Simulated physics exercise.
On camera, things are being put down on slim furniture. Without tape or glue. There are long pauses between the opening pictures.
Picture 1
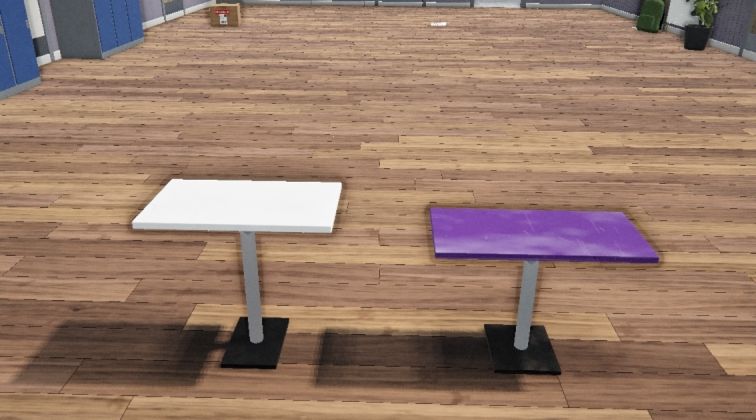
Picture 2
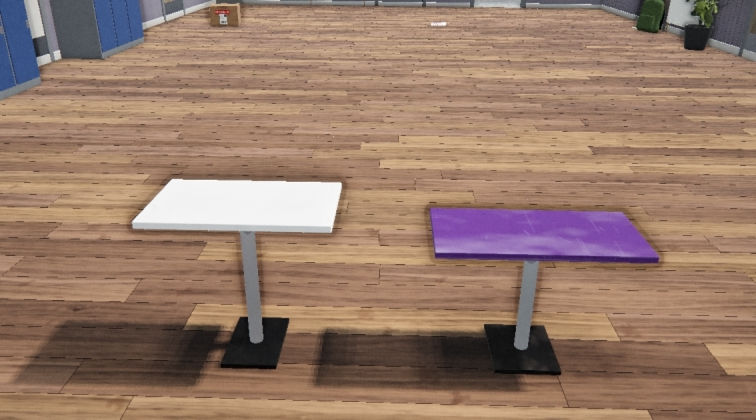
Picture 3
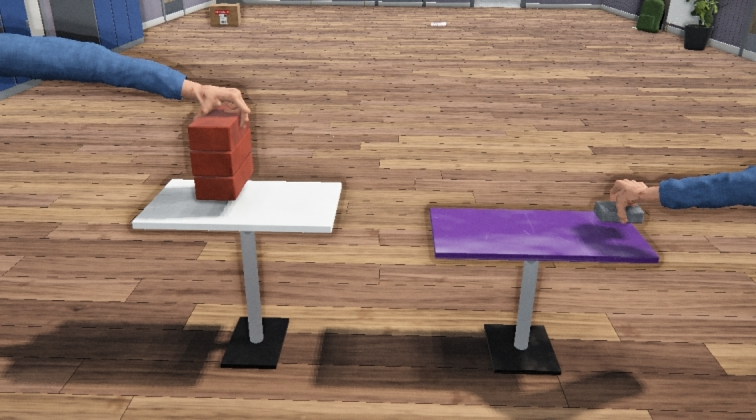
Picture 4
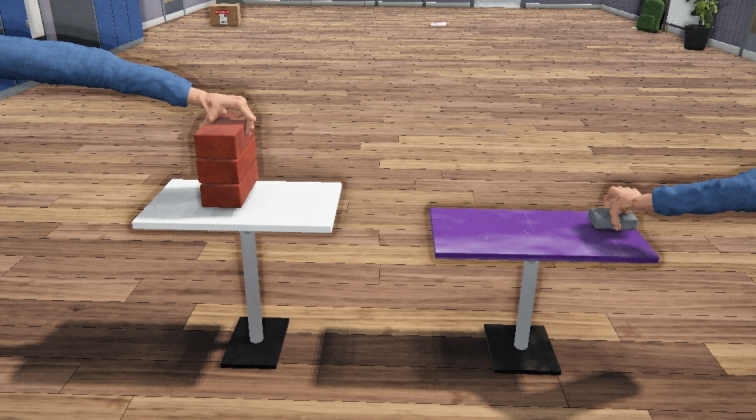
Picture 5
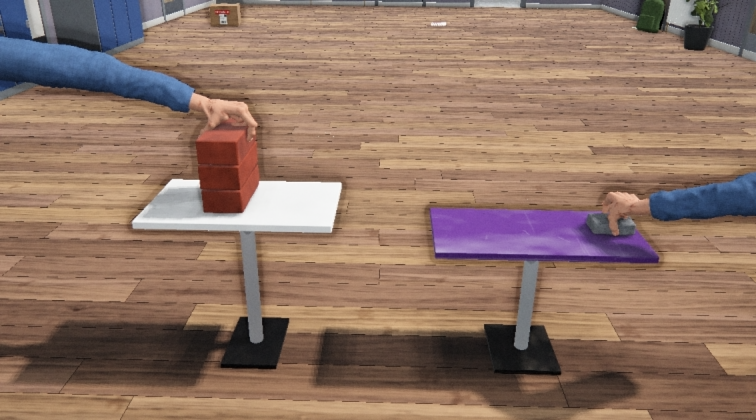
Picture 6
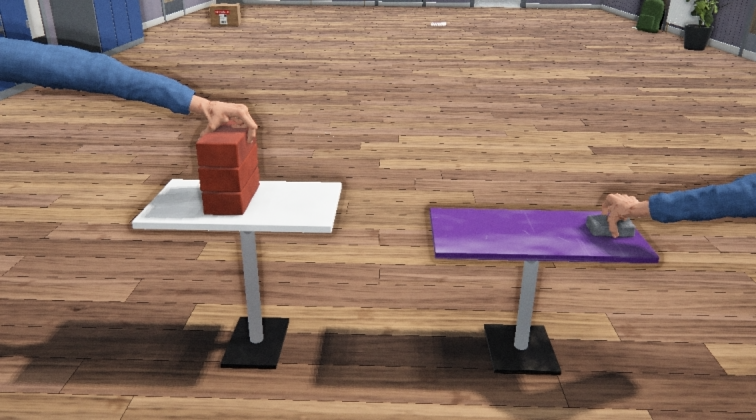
Two hands lower stacked red bricks onto a white table and a grey object onto a purple one.
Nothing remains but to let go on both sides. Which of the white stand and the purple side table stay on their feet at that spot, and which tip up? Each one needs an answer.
In the end the white stand stays on its feet, the purple side table stays on its feet.
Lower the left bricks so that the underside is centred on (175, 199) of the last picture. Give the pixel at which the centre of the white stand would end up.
End position approximately (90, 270).
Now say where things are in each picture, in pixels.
In the first frame, white stand (245, 204); purple side table (535, 234).
In the second frame, purple side table (535, 234).
In the third frame, still on the way; white stand (245, 204); left bricks (223, 151).
In the fourth frame, still on the way; purple side table (535, 234); right sponge (612, 219).
In the fifth frame, still on the way; white stand (245, 204); left bricks (230, 164).
In the sixth frame, in place, still held; white stand (245, 204); purple side table (535, 234); right sponge (610, 226).
Then, 0.40 s later than the last frame, white stand at rest near (245, 204); purple side table at rest near (535, 234).
When it is over, the white stand keeps steady, near (245, 204); the purple side table keeps steady, near (535, 234).
